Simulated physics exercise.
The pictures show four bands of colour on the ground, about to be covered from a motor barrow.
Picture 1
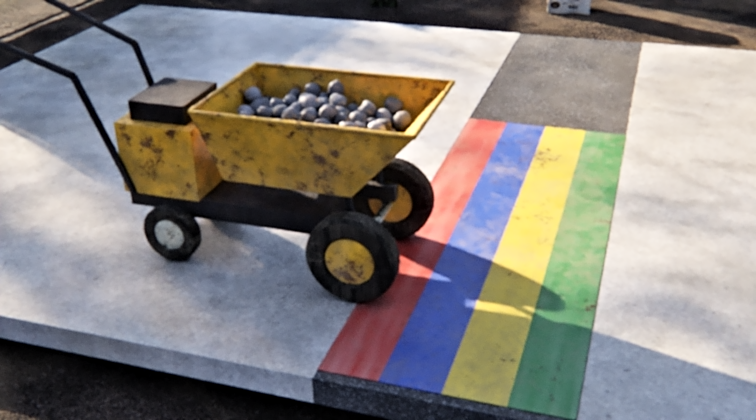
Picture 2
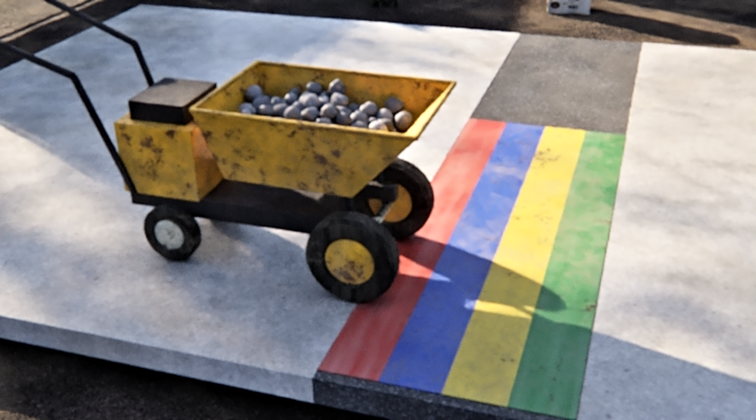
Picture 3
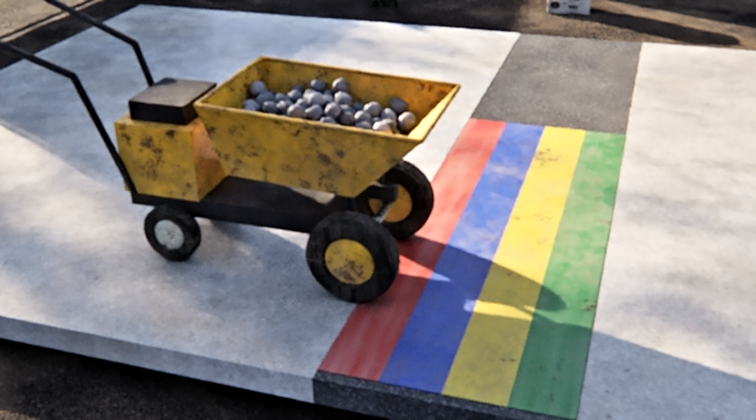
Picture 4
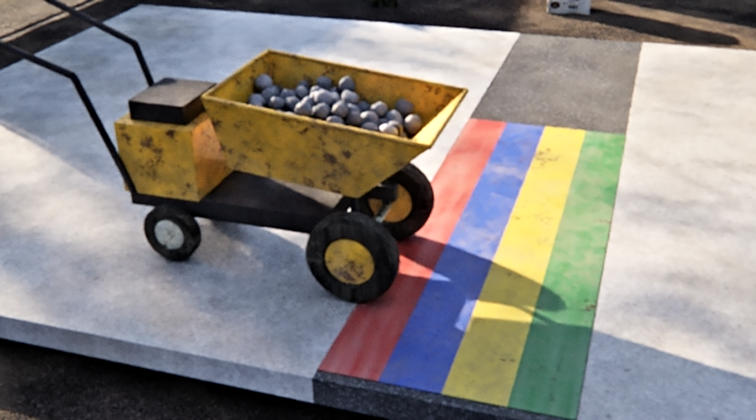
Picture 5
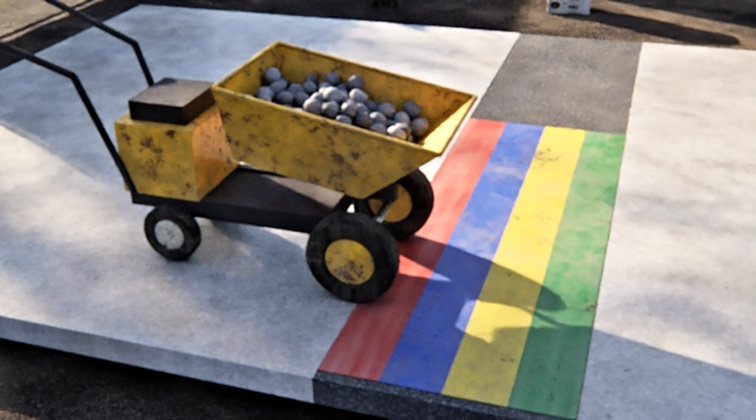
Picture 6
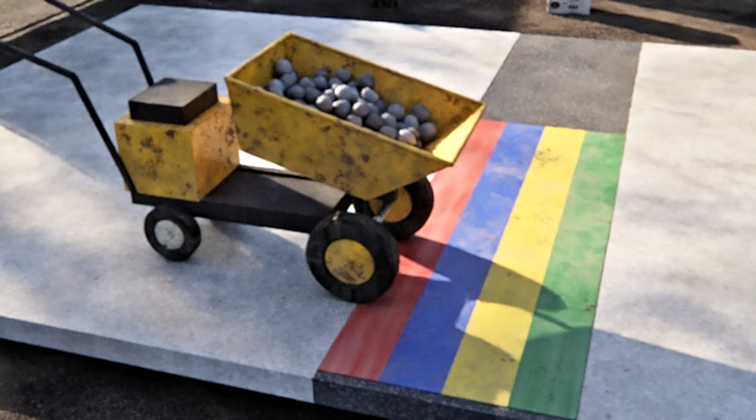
On pale paving outdoors, seen from slightly above in sun and shadow, a dark strip crosses the slabs. A yellow motor barrow with black handles and a skip of round grey cobbles stands at left, its front wheels beside red, blue, yellow and green bands running left to right. The skip's rear rises steadily, tilting it toward the bands, while the barrow and camera stay still.
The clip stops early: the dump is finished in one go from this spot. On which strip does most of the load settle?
The green one gets the largest share.
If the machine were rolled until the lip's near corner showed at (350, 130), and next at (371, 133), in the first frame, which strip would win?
One: That yellow strip. Two: Yellow.
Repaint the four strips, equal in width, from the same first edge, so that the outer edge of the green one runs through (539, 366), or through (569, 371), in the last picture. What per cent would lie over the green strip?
The first gives 30 %, the second 40 %.
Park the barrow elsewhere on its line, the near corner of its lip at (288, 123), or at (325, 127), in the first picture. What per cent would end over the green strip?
Near 10 % and 10 %.
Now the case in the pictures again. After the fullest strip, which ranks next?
Second comes yellow.
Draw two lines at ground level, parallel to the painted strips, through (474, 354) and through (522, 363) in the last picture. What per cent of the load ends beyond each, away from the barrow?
About 80 and 60 per cent.
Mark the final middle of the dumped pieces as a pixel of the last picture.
Near (577, 296).
Soon after the last picture, skip tipped steeply; all in the skip.
A little later, skip tipped steeply; most in the skip; a small part over the yellow strip; a small part over the green strip.
Later still, skip tipped right over; about a quarter in the skip; a small part over the yellow strip; about a third over the green strip; about a quarter off the paint.
At rest, skip tipped right over; about a quarter in the skip; none over the red strip; none over the blue strip; a small part over the yellow strip; about a third over the green strip; about a quarter off the paint.
